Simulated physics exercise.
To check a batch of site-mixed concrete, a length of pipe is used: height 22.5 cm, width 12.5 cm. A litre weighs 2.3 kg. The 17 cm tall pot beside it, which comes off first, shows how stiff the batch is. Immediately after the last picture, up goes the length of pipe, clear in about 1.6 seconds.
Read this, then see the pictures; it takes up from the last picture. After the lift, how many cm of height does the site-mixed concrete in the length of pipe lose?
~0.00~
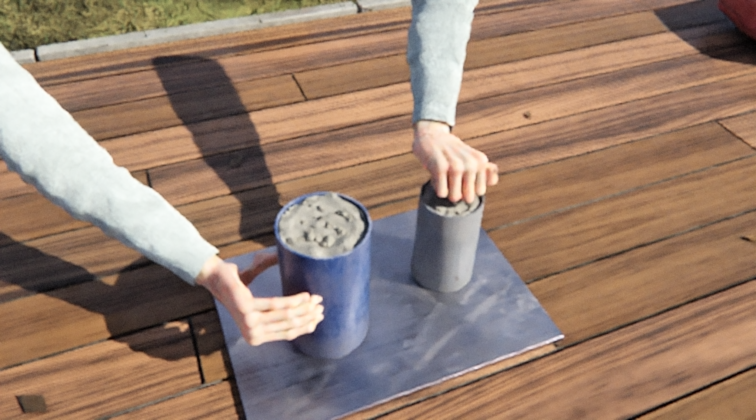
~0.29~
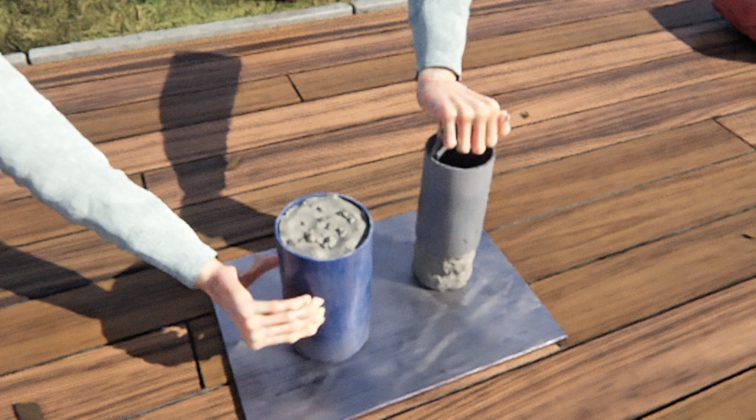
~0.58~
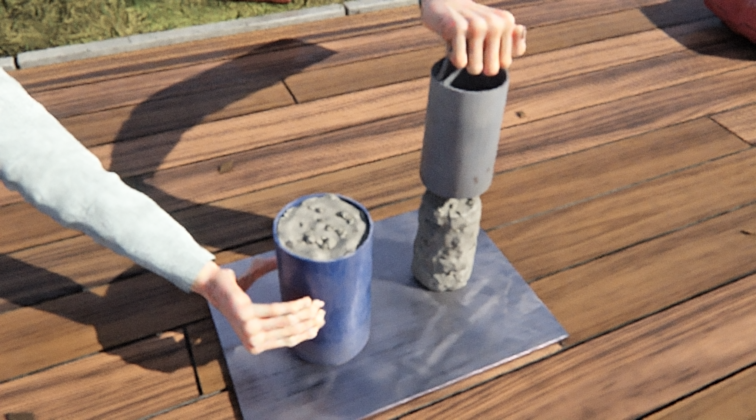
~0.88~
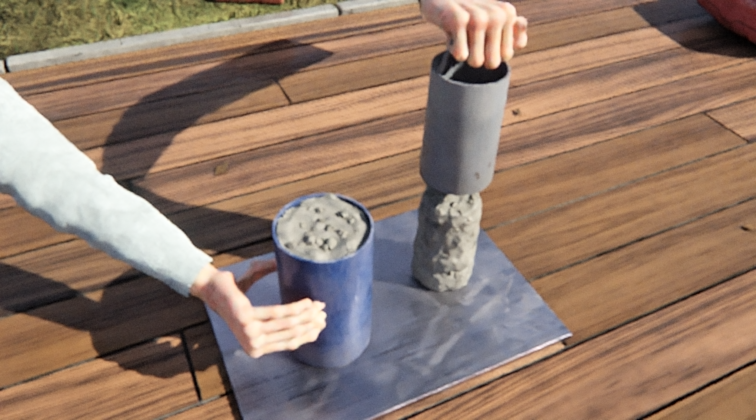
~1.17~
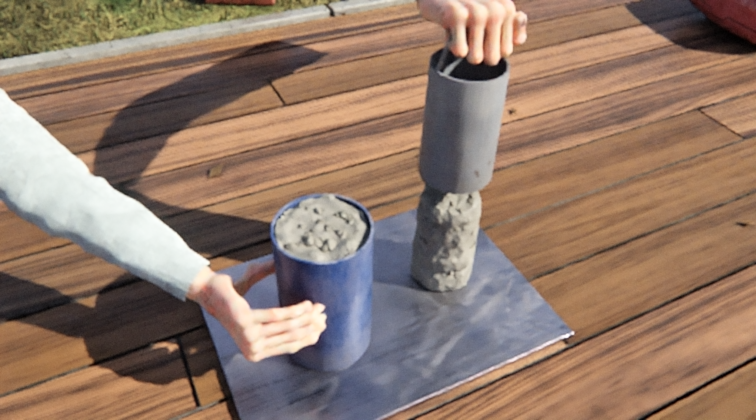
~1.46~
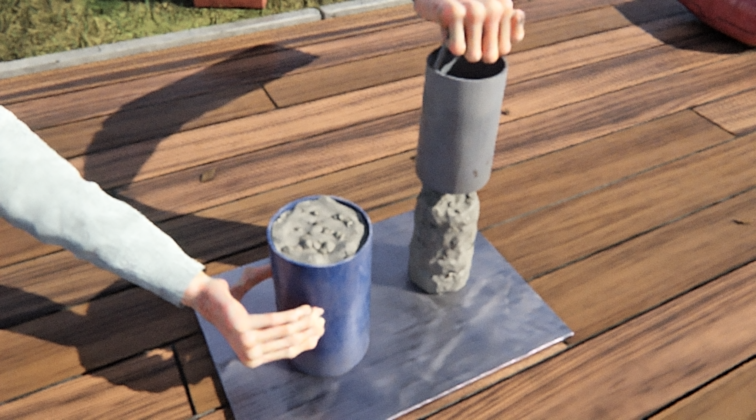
About 3 cm.
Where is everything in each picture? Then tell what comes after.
In the first frame, middle of the pot's mouth at (452, 197), still down; middle of the length of pipe's top at (323, 225), not yet moved.
In the second frame, middle of the pot's mouth at (460, 150), raised 9.1 cm; middle of the length of pipe's top at (324, 226), not yet moved.
In the third frame, middle of the pot's mouth at (470, 75), raised 21 cm; the heap from the pot 17 cm high and 10 cm wide, top at (452, 198); middle of the length of pipe's top at (323, 227), not yet moved.
In the fourth frame, middle of the pot's mouth at (471, 68), raised 22 cm; the heap from the pot 17 cm high and 10 cm wide, top at (452, 197); middle of the length of pipe's top at (323, 227), not yet moved.
In the fifth frame, middle of the pot's mouth at (470, 65), raised 22 cm; the heap from the pot 17 cm high and 10 cm wide, top at (451, 196); middle of the length of pipe's top at (322, 228), not yet moved.
In the sixth frame, middle of the pot's mouth at (467, 63), raised 22 cm; the heap from the pot 17 cm high and 10 cm wide, top at (449, 197); middle of the length of pipe's top at (320, 230), not yet moved.
By 1.9 s, the length of pipe is up 6.1 cm; the site-mixed concrete has come down 0.0 cm to 23 cm and is 13 cm wide.
By 2.3 s, the length of pipe is up 15 cm; the site-mixed concrete has come down 0.1 cm to 22 cm and is 13 cm wide.
By 2.7 s, the length of pipe is up 24 cm; the site-mixed concrete has come down 1.6 cm to 21 cm and is 14 cm wide.
By 3.1 s, the length of pipe is clear; the site-mixed concrete has come down 2.2 cm to 20 cm and is 15 cm wide.
By 5.6 s, at rest, the length of pipe is clear; the site-mixed concrete has come down 2.7 cm to 20 cm and is 15 cm wide.
